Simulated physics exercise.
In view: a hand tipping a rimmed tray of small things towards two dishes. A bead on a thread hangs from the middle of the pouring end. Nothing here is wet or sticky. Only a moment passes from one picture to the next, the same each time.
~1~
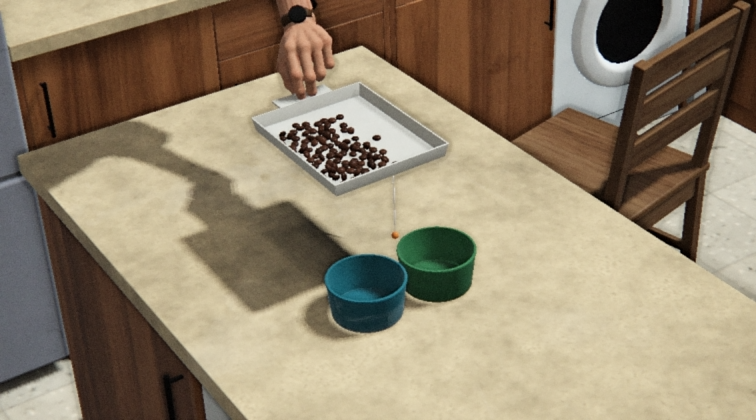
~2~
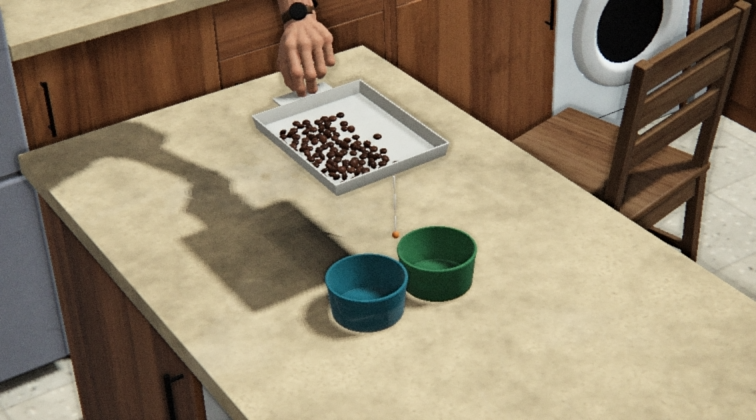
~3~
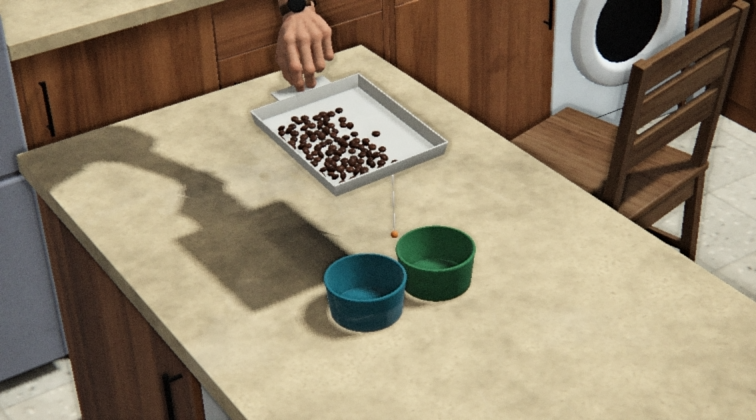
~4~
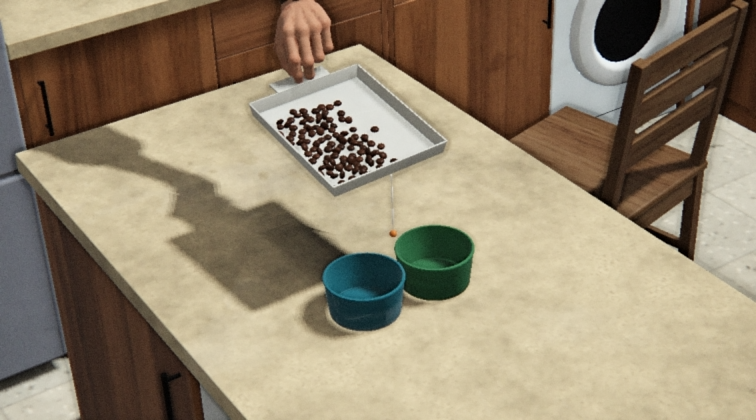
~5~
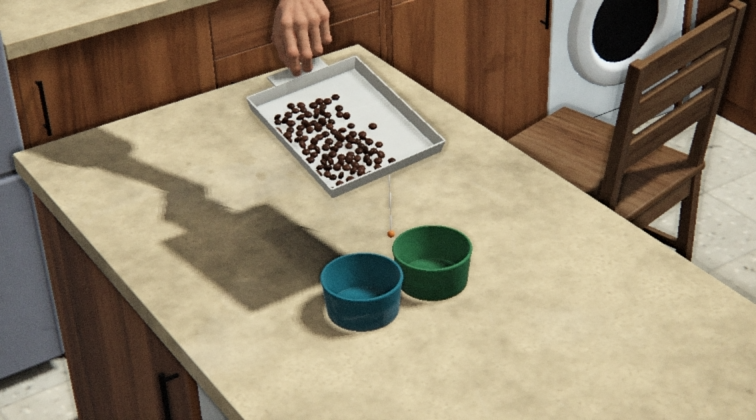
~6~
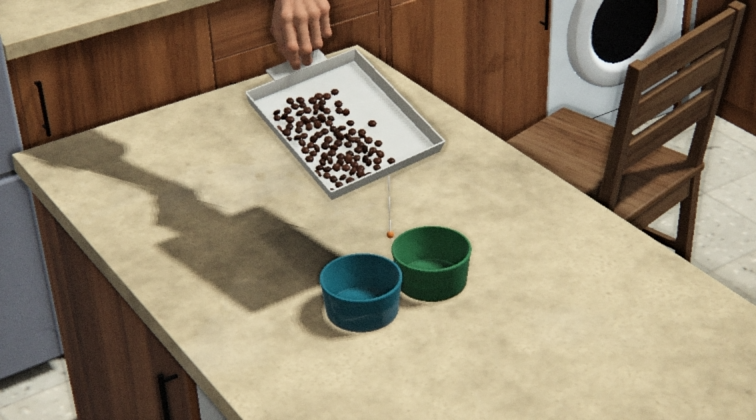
In the video, a hand holds a white rimmed tray of small dark brown pieces above a blue dish and a green dish on a countertop, then gradually tilts it toward its lower left corner while the pieces shift slightly.
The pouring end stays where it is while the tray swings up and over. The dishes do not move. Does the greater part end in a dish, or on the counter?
Together they catch over half.
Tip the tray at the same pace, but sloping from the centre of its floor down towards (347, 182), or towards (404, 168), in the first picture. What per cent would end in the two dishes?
The first gives 80 %, the second 80 %.
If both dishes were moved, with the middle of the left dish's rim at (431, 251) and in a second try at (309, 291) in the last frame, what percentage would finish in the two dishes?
Near 10 % and 90 %.
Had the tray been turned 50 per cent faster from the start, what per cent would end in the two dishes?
Close to 100 per cent.
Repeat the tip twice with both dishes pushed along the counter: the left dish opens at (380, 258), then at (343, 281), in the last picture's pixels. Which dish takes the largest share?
First left, then the left dish.
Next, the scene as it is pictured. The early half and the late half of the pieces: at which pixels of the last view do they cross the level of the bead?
The first part at (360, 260); the rest at (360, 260).
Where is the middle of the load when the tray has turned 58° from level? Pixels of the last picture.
Close to (348, 162).
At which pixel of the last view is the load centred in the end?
Roughly at (365, 304).
Just after the last frame, tray tipped steeply; every one on the tray.
A moment on, tray tipped right over; roughly half on the tray; roughly half in the left dish; just a few in the right dish; about a tenth in the air.
Further on, tray tipped past a quarter turn; almost all in the left dish; about a tenth in the right dish; just a few outside both.
When it is over, tray tipped past a quarter turn; almost all in the left dish; about a tenth in the right dish; just a few outside both.
